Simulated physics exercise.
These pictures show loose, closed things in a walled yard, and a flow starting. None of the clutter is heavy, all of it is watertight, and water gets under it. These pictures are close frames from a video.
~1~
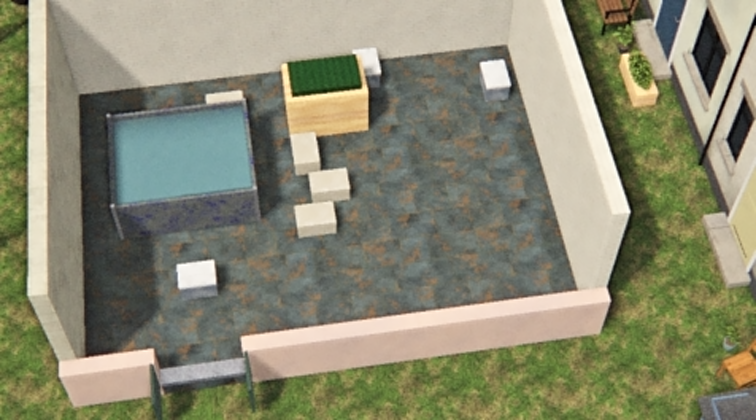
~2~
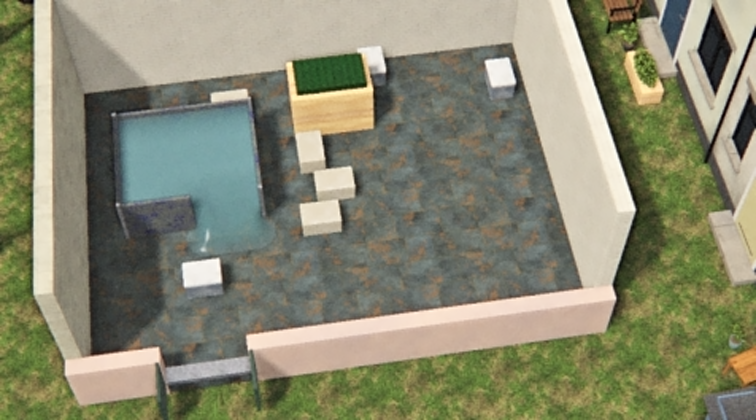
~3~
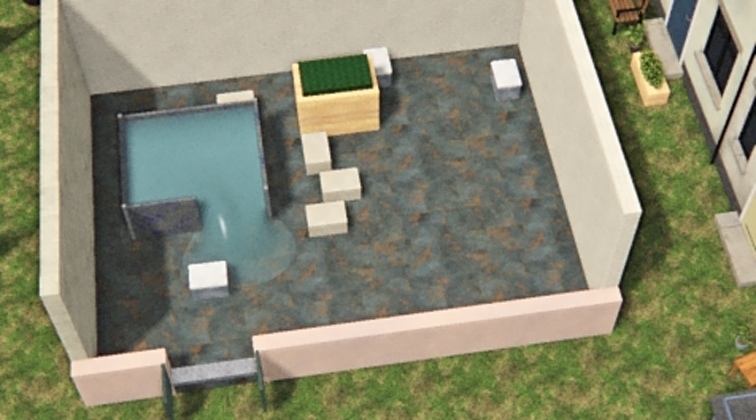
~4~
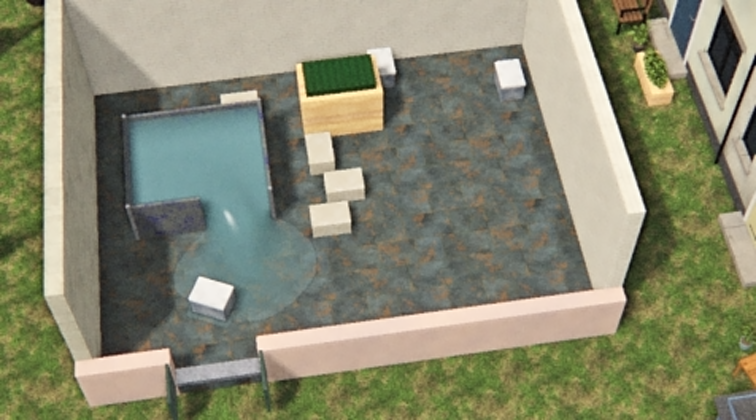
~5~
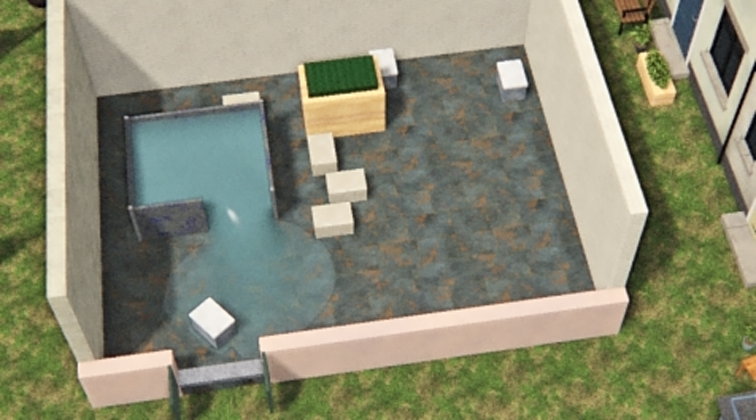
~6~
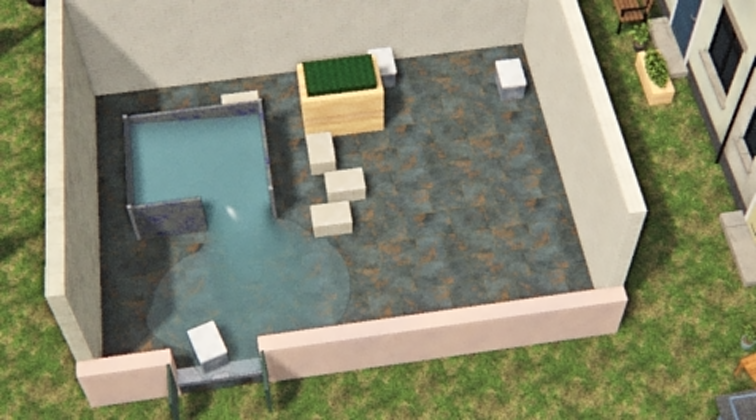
Water pours from a gap in the front wall of a raised blue pool in a walled, slate-paved yard, seen from high above. White and cream blocks sit around a pale wooden planter topped with green, with grass and a house outside. The water fans across the paving, and the white block nearest the pool turns and slides toward the front opening, while the view shifts slightly.
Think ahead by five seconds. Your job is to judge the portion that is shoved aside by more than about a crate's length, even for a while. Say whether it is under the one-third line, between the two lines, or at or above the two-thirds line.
The portion moved well away stays in the lowest third.
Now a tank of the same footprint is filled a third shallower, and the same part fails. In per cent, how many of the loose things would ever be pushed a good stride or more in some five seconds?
I'd put it near 10 per cent of the loose things.
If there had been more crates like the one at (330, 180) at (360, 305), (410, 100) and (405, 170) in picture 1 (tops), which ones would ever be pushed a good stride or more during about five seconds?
Listed in sequence, the answers are displaced a stride, remains nearby and remains nearby.
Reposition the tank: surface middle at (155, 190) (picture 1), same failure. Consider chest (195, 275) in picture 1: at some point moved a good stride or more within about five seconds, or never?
Observation - reached that distance.
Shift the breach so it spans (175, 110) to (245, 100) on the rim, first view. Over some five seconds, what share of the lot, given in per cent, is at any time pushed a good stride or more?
I make it 40 per cent.
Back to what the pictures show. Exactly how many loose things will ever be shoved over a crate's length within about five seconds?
It adds up to 2.
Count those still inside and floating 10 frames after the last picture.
Exactly 0 of them.
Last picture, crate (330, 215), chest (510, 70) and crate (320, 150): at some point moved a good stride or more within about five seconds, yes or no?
As listed: Under that, yes, under that.
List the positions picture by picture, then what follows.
In the first frame, a chest at (196, 274), on the bottom; a chest at (495, 73), on the bottom; 0 of 7 have shifted.
In the second frame, a chest at (202, 272), on the bottom; a chest at (501, 72) rests on the ground; 0 of 7 have shifted.
In the third frame, a chest at (208, 274) rests on the ground; a chest at (506, 73) rests on the ground; 0 of 7 have shifted.
In the fourth frame, a chest at (211, 293), on the bottom, a stride from its start; a chest at (510, 73) rests on the ground; 1 of 7 have shifted.
In the fifth frame, a chest at (212, 317), on the bottom, a stride from its start; a chest at (512, 73) rests on the ground; 1 of 7 have shifted.
In the sixth frame, a chest at (207, 341) rests on the ground, a stride from its start; a chest at (511, 72), on the bottom; 1 of 7 have shifted.
A moment on, 1 of 7 are well off their spots; 0 afloat.
Next, 1 of 7 are well off their spots; 0 afloat.
Later, 1 of 7 are well off their spots; 0 afloat.
In the end, 2 of 7 are well off their spots, and 2 have been at some point; 1 afloat.
